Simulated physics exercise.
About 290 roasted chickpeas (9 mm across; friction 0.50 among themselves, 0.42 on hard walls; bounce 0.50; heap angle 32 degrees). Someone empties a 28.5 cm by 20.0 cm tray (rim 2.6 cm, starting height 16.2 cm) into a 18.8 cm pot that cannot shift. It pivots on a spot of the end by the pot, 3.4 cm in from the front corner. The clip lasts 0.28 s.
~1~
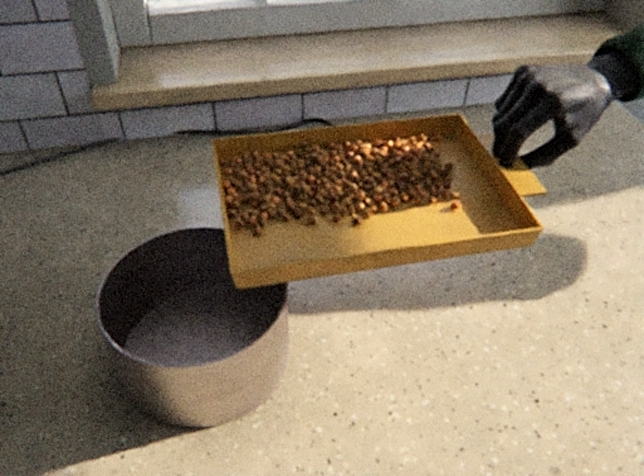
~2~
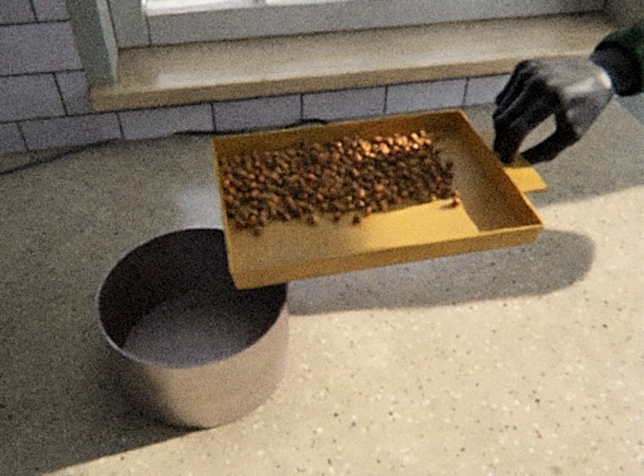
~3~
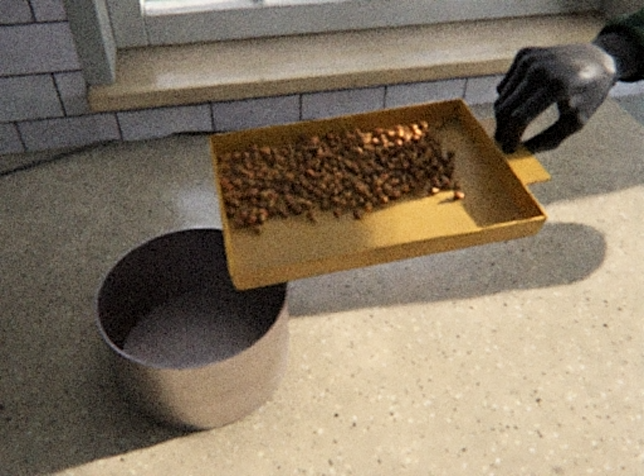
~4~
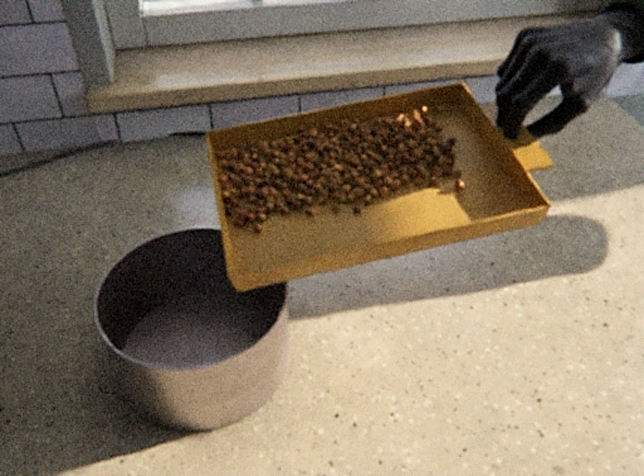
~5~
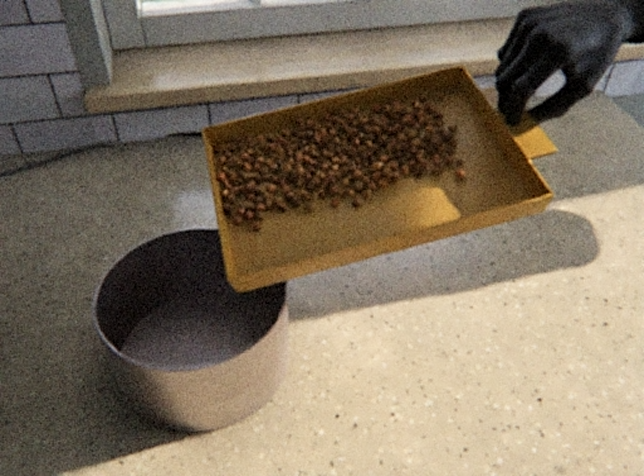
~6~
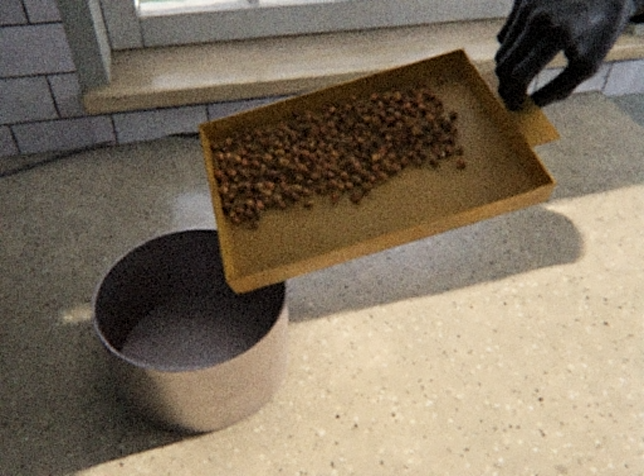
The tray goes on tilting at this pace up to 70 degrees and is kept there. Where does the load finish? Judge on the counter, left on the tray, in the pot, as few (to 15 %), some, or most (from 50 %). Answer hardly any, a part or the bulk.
Counter hardly any, tray the bulk, pot hardly any.
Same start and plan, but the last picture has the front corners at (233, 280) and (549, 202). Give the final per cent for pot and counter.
Pot 5, counter 5.
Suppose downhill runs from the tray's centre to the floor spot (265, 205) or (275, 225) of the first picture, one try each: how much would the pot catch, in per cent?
About 0 and 0 per cent.
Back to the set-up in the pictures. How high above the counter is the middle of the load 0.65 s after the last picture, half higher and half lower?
About 22 cm.
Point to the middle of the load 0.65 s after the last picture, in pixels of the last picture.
At about (247, 198).
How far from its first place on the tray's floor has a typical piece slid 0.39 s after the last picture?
About 8 cm.
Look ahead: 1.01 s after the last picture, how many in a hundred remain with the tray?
About 95 per cent.
Then, 0.39 s after the last picture, tilt 42 degrees; the tray holds 100 %, the pot 0 %.
Then, 0.65 s after the last picture, tilt 60 degrees; the tray holds 100 %, the pot 0 %.
Then, 1.01 s after the last picture, tilt 70 degrees; the tray holds 95 %, the pot 5 %.
In the end, counter 0 %, tray 90 %, pot 5 %.
